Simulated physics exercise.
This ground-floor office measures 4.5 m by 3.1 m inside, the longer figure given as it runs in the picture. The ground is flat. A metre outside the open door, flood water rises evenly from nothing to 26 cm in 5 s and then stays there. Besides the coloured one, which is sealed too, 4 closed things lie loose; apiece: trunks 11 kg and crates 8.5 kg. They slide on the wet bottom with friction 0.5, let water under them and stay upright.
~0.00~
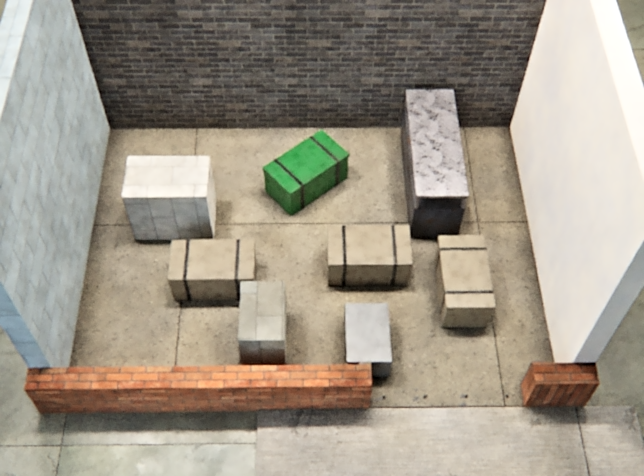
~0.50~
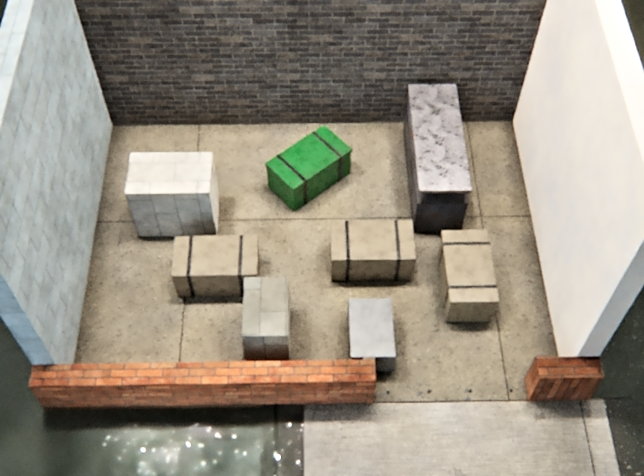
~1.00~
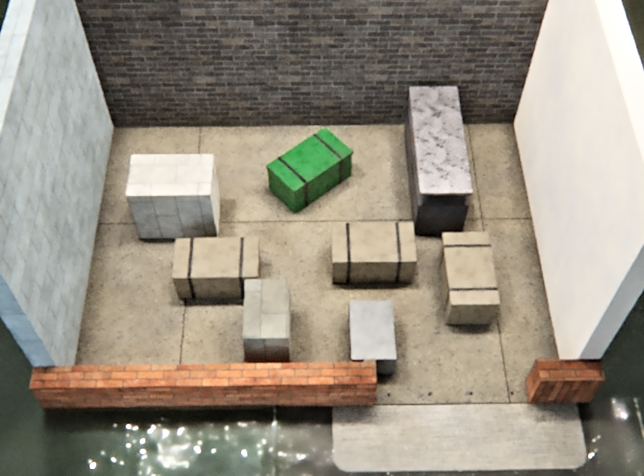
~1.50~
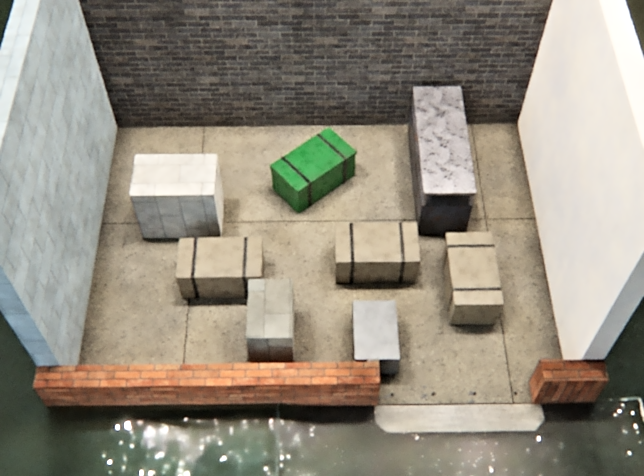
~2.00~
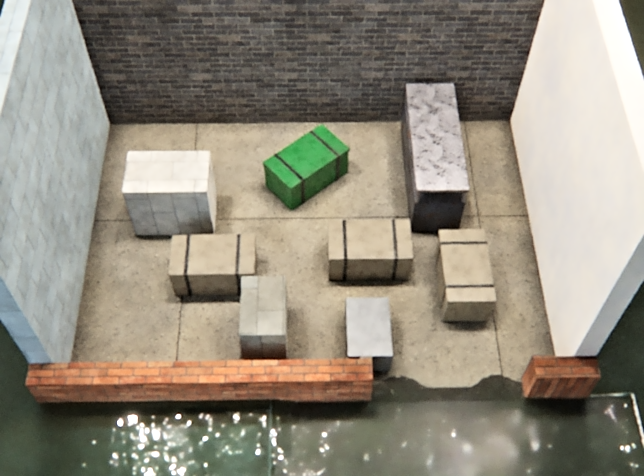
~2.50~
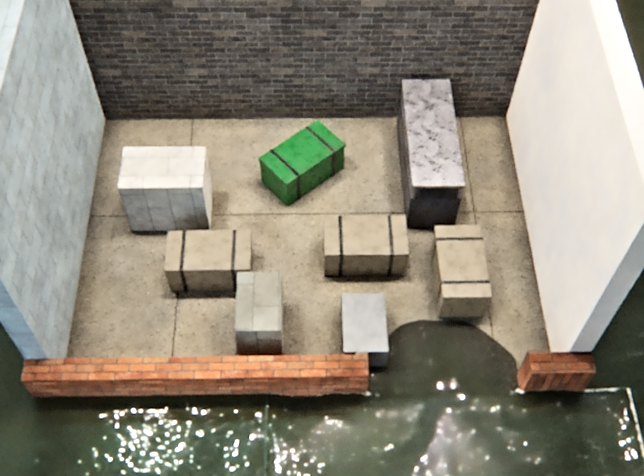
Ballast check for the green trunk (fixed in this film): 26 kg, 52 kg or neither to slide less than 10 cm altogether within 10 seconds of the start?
Verdict: Neither load is enough.
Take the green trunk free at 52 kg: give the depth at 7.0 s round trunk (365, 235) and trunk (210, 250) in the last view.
About 9 and 3 cm.
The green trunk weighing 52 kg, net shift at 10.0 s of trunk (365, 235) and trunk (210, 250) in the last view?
In that order: 250 cm, 100 cm.
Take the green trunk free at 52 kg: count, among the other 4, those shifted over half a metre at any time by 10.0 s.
I count 3.
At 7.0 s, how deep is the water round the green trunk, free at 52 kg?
Roughly 8 cm.
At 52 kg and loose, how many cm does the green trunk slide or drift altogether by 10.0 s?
Some 120 cm in all.
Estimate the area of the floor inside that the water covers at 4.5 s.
Roughly 5.5 m2.
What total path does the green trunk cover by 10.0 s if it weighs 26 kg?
About 250 cm.
After 3.5 s the green trunk would be 0 cm from its start with 26 kg and 0 cm from its start with 52 kg; 0 cm of water round it then.
After 4.5 s the green trunk would be 0 cm from its start with 26 kg and 0 cm from its start with 52 kg; 0 cm of water round it then.
After 7.0 s the green trunk would be 73 cm from its start with 26 kg and 3 cm from its start with 52 kg; 8 cm of water round it then.
After 10.0 s the green trunk would be 177 cm from its start with 26 kg and 121 cm from its start with 52 kg; 13 cm of water round it then.
